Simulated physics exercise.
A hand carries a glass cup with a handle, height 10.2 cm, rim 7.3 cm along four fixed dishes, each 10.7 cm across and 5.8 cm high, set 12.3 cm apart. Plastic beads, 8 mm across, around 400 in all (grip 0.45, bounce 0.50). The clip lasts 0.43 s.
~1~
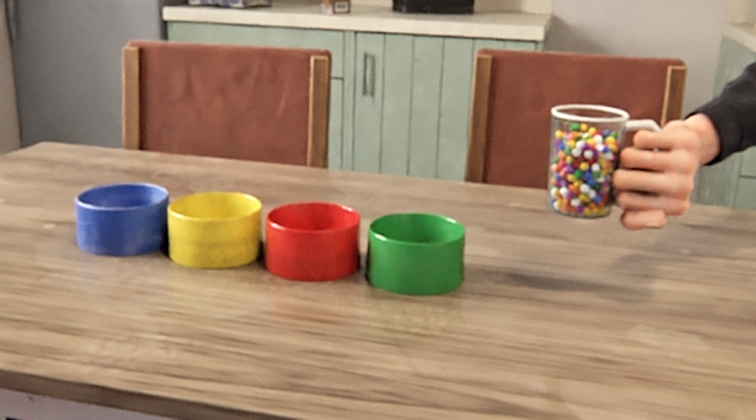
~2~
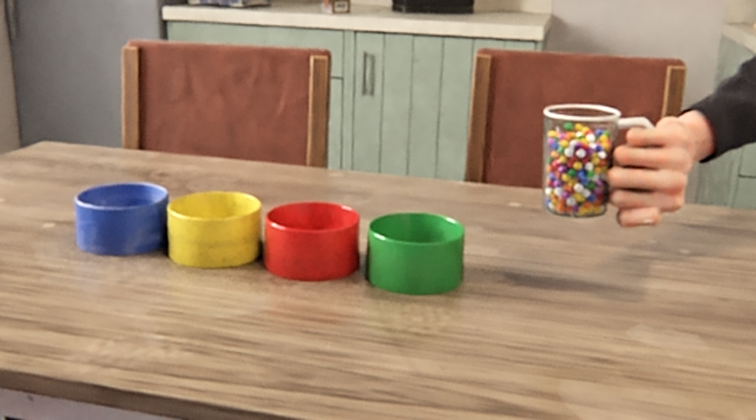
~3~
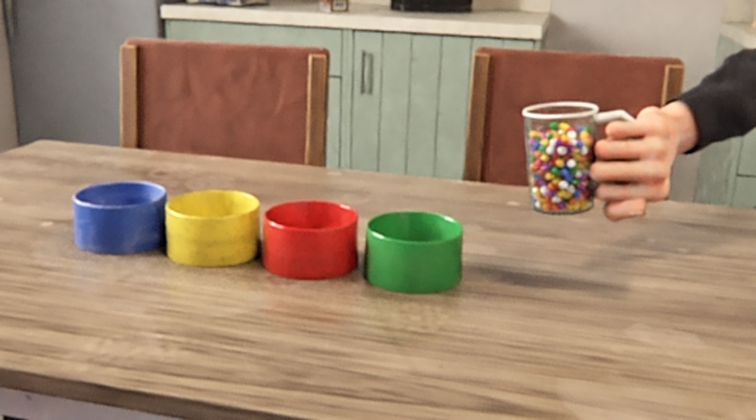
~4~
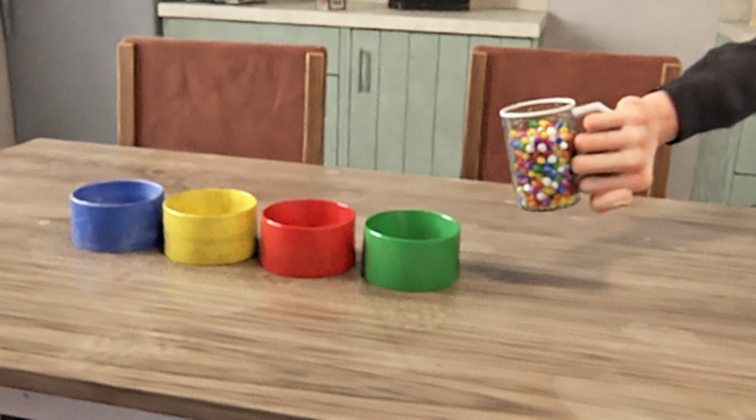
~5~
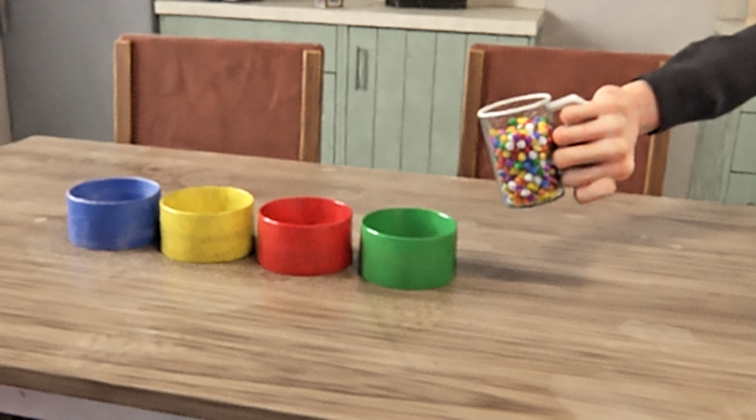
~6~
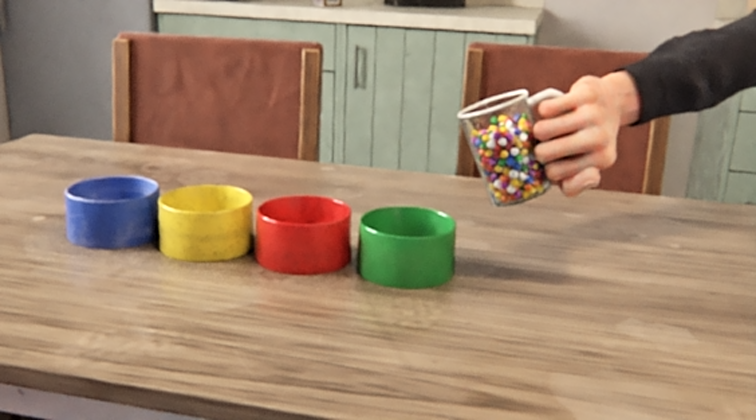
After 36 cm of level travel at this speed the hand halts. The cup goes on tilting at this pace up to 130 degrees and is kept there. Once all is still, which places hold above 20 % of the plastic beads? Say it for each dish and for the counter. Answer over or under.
Red dish: Under; blue dish: Under; green dish: Under; yellow dish: Over; on the counter: Under.
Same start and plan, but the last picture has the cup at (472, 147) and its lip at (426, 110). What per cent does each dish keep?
Red 0, blue 0, green 0, yellow 100.
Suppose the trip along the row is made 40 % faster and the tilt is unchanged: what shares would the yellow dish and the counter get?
In that case yellow 100, counter 0.
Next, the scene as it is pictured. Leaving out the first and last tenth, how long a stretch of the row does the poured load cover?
About 6 cm.
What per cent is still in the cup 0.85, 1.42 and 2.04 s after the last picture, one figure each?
About 100, 80, 0.
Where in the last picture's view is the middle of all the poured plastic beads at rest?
Near (204, 226).
Then, 0.85 s after the last picture, tilt 72 degrees; cup holds 100 %.
Then, 1.42 s after the last picture, tilt 106 degrees; cup holds 80 %, yellow 15 %.
Then, 2.04 s after the last picture, tilt 130 degrees; cup holds 0 %, yellow 100 %.
In the end, red 0 %, blue 0 %, green 0 %, yellow 100 %, counter 0 %.
